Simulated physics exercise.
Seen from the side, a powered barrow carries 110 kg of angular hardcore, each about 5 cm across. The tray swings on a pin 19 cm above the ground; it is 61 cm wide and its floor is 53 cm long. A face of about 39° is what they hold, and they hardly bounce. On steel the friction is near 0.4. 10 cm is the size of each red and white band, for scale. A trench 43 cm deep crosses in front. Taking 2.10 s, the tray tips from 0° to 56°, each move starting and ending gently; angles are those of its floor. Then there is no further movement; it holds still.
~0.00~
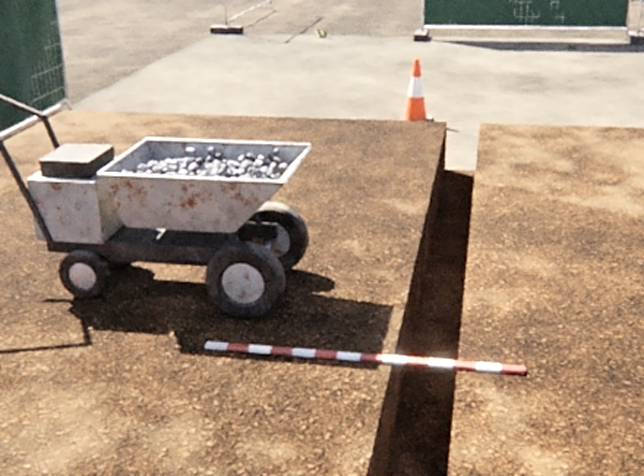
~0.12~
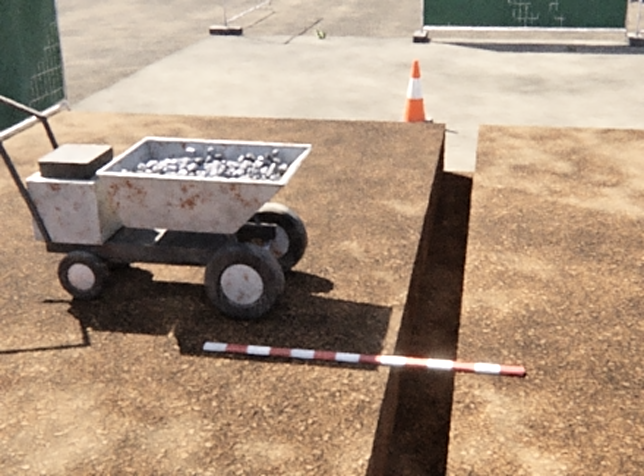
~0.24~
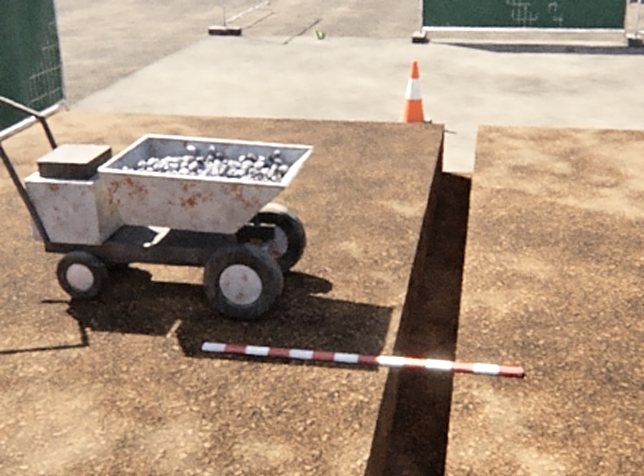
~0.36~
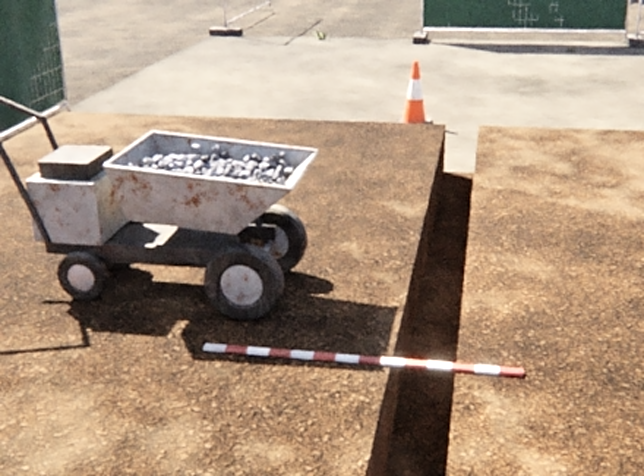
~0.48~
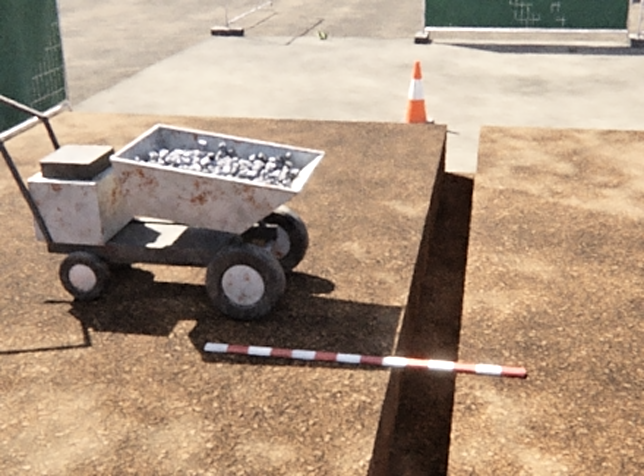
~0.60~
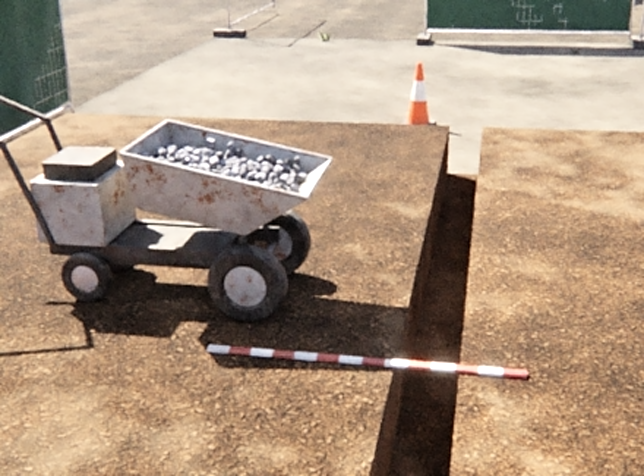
The rusty grey tray of a small four-wheeled barrow, loaded with grey stones, sits level beside a narrow trench and a red-and-white pole. Slowly at first, then a little faster, it tilts down to the right, while the wheels stay still and the stones remain inside.
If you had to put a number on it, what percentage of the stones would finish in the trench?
I'd put it at about 14 percent.
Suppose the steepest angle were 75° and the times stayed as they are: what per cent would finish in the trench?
Then roughly 50 percent.
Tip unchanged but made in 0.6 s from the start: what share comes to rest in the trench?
Trench share: Approx. 40%.
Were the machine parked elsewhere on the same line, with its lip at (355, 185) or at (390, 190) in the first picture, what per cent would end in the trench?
The first gives about 30 percent and the second about 5 percent.
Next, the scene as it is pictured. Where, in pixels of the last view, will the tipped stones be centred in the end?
I'd point to around (395, 304).
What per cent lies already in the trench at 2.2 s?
By that moment, roughly 0 per cent of the load.
After 1.6 s the floor is at 47°; 100 % in the tray; the foremost stones are at (342, 230).
After 2.2 s the floor is at 56°; 97 % in the tray, 3 % short of the trench; the foremost stones are at (397, 300).
After 2.5 s the floor is at 56°; 88 % in the tray, 10 % short of the trench, 1 % in the trench; the foremost stones are at (428, 338).
After 4.5 s the floor is at 56°; 67 % in the tray, 20 % short of the trench, 14 % in the trench; the foremost stones are at (455, 380).
